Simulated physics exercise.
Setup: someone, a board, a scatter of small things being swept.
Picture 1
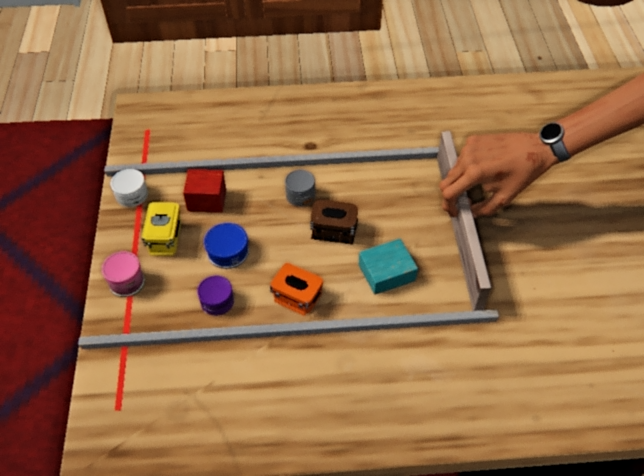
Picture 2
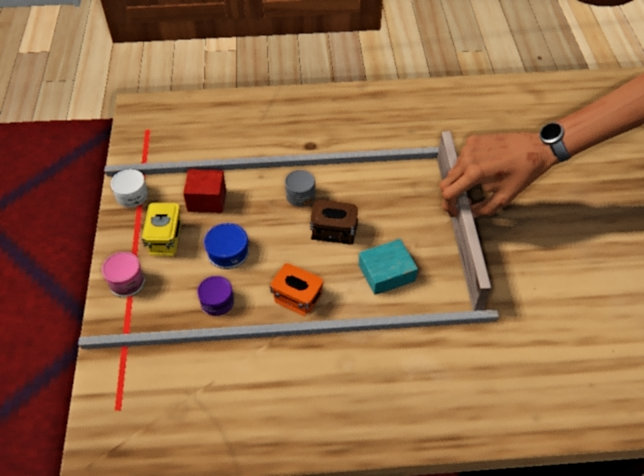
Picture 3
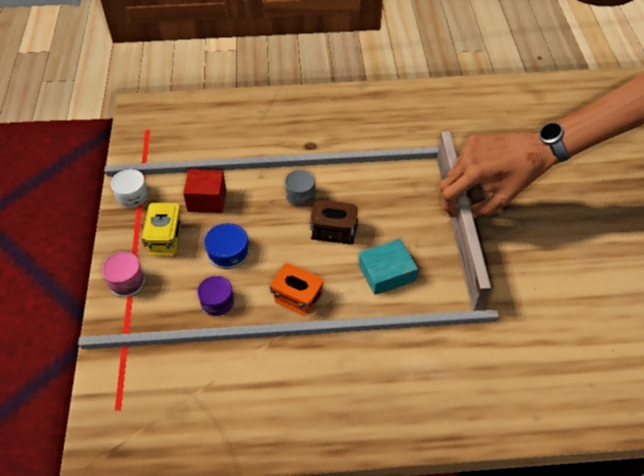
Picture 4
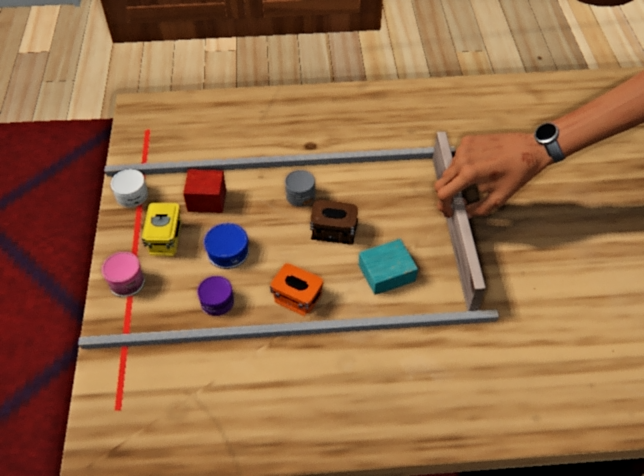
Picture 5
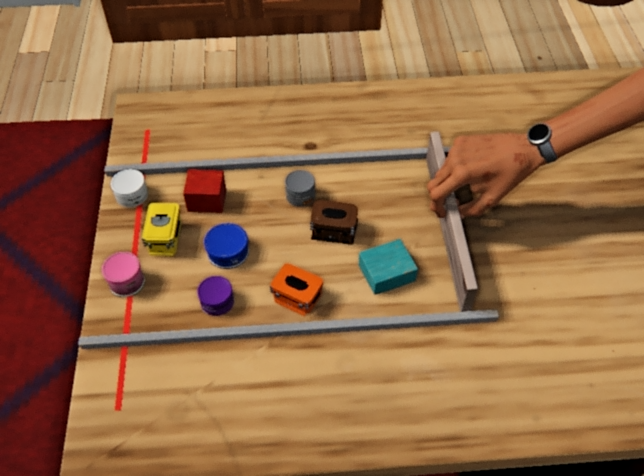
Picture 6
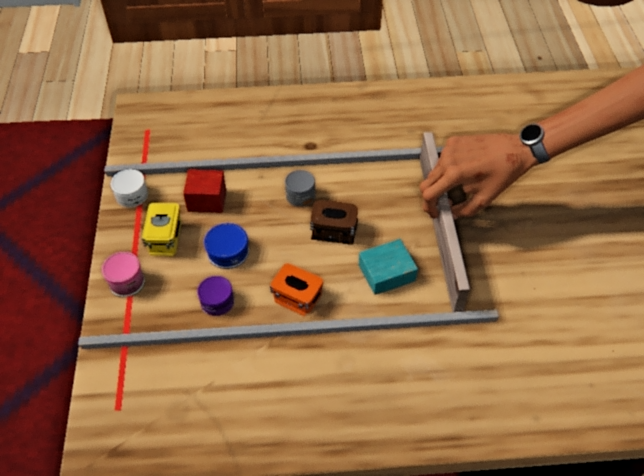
A hand wearing a watch held a board at the right of a wooden table, then slid it slightly left between two rails, while the scattered colourful tubs and cases stayed still.
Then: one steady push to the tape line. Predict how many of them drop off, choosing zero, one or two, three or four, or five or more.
Pretty sure the pieces that leave the surface number five or more this time.
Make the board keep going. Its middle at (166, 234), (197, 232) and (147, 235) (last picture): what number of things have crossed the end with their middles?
Counts: 2, 0, 5.
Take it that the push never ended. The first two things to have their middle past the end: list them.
Order: White tub, pink pot.
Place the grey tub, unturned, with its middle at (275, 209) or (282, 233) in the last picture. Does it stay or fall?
First: Safe; second: Gone.
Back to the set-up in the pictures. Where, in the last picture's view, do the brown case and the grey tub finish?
In the last picture the brown case sits around (110, 239) and the grey tub around (123, 196).
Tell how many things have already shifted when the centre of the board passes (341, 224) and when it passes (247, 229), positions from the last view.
At first I count 3, and then 8.
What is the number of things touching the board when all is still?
It adds up to 4.
Soon after, none off yet; white tub at rest near (130, 189); pink pot at rest near (124, 275); yellow case at rest near (163, 229).
In the end, the number that fall off is five or more; gone, blue pot, purple tub, red block, yellow case, pink pot and white tub.
